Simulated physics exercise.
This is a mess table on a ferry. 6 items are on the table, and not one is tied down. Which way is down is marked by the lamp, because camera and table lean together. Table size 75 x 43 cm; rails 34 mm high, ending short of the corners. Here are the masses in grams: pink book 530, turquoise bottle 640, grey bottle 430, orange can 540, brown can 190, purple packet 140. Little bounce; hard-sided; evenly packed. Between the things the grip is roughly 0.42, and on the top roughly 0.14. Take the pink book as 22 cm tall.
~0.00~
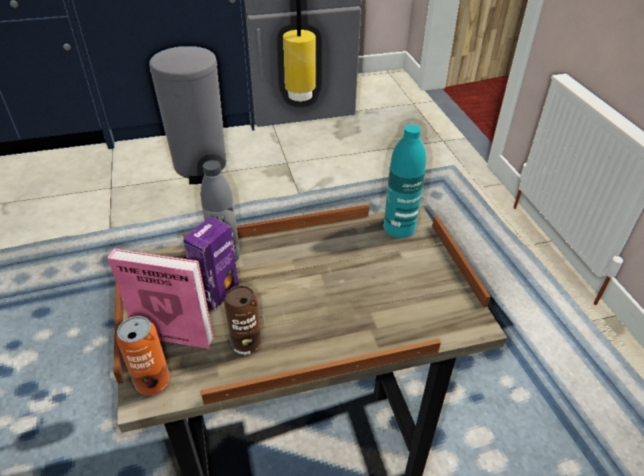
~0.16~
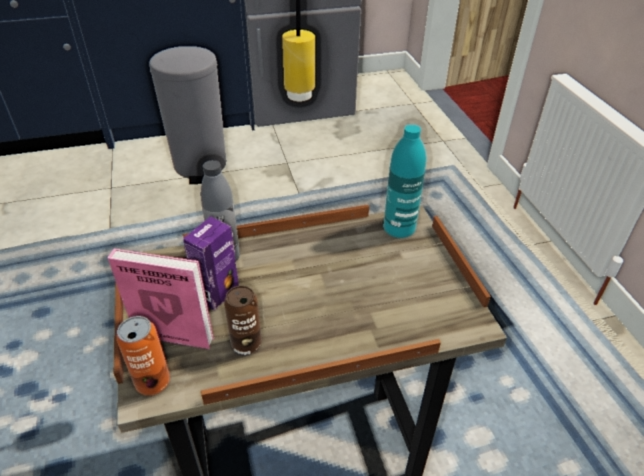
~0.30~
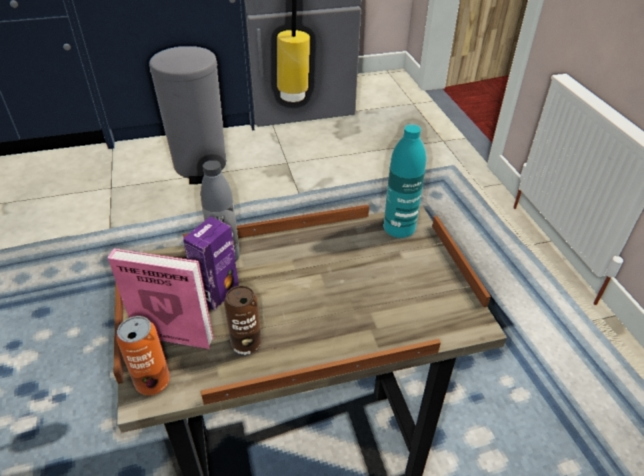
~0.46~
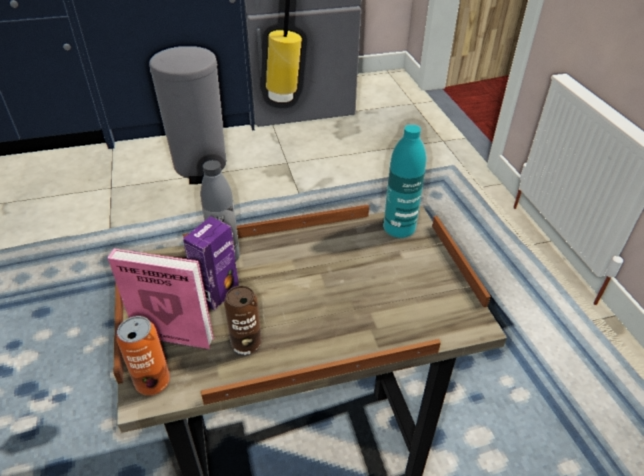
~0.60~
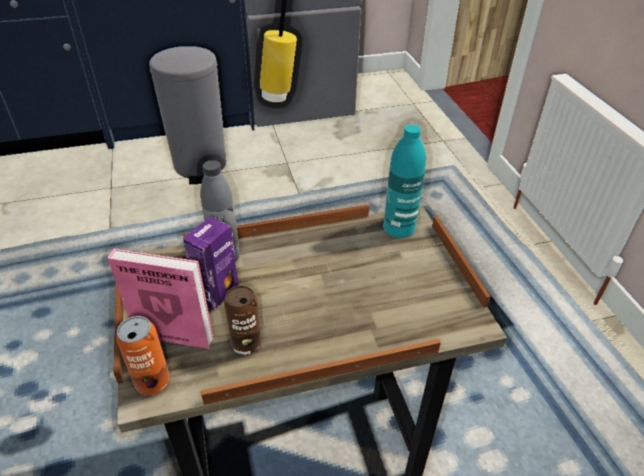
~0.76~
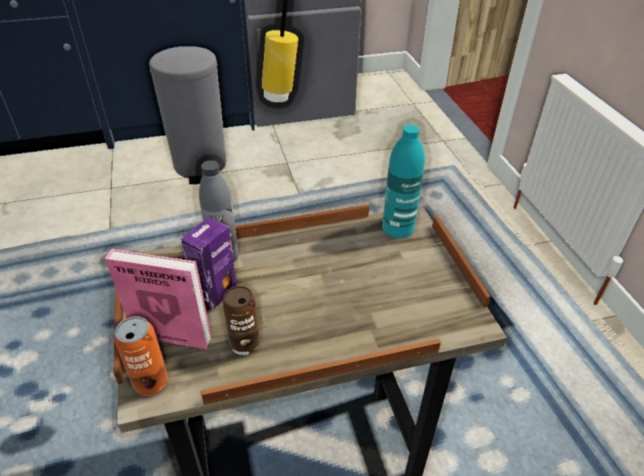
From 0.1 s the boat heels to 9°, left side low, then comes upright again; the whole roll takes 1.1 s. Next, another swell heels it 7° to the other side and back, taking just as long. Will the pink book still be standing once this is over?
Yes.
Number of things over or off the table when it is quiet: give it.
So, 0 in all.
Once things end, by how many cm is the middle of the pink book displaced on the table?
Start to finish, roughly 1 cm.
After 0.86 s, boat heeled 6°, left side down.
After 0.96 s, boat heeled 4°, left side down.
After 1.66 s, boat heeled 6°, right side down.
After 2.36 s, boat level.
In the end (2.8 s), all 6 under 5 cm from the start. In the last view, pink book near (160, 302).
